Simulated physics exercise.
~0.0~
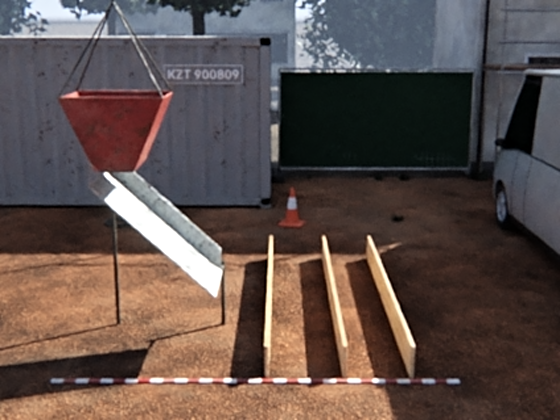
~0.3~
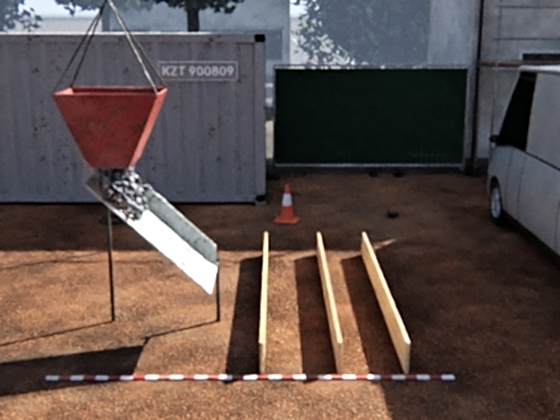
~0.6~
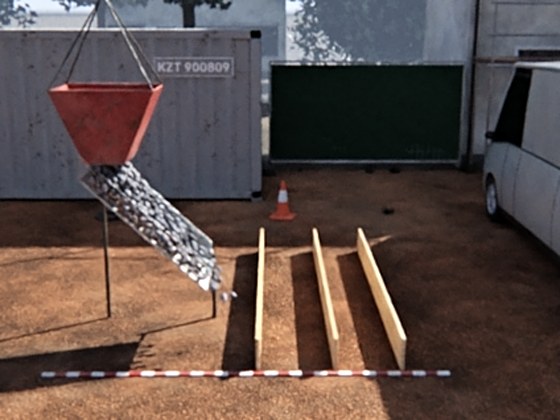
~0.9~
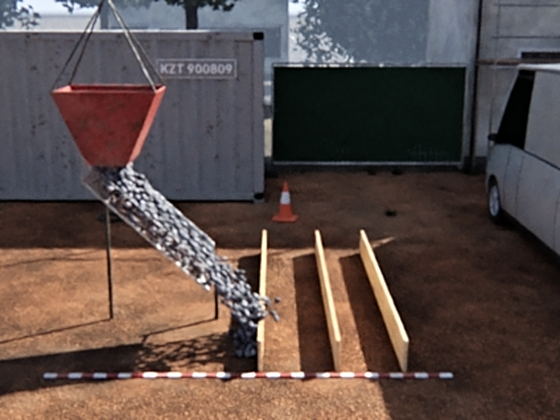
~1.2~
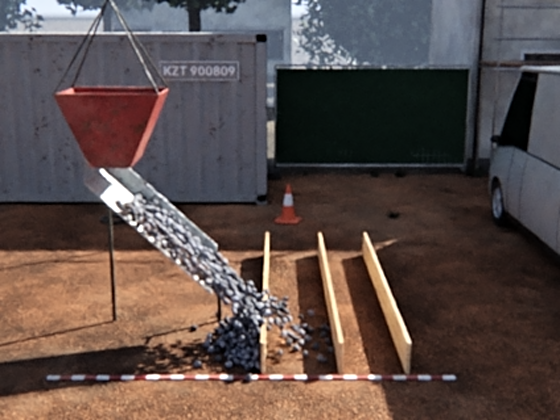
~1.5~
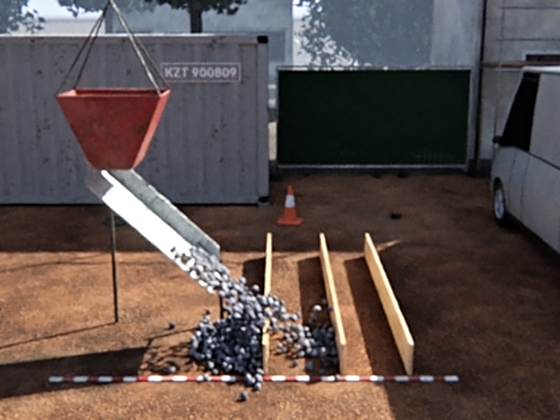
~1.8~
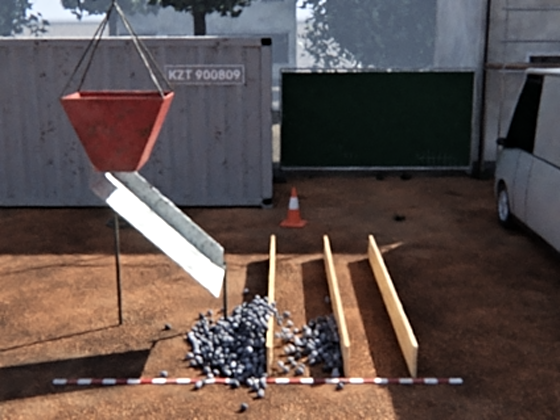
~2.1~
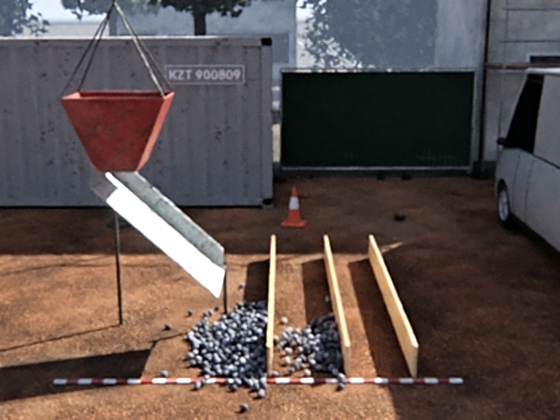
Red skip pouring grey stones down a sloping steel chute, most piling up left of the planks, some in the left bay.
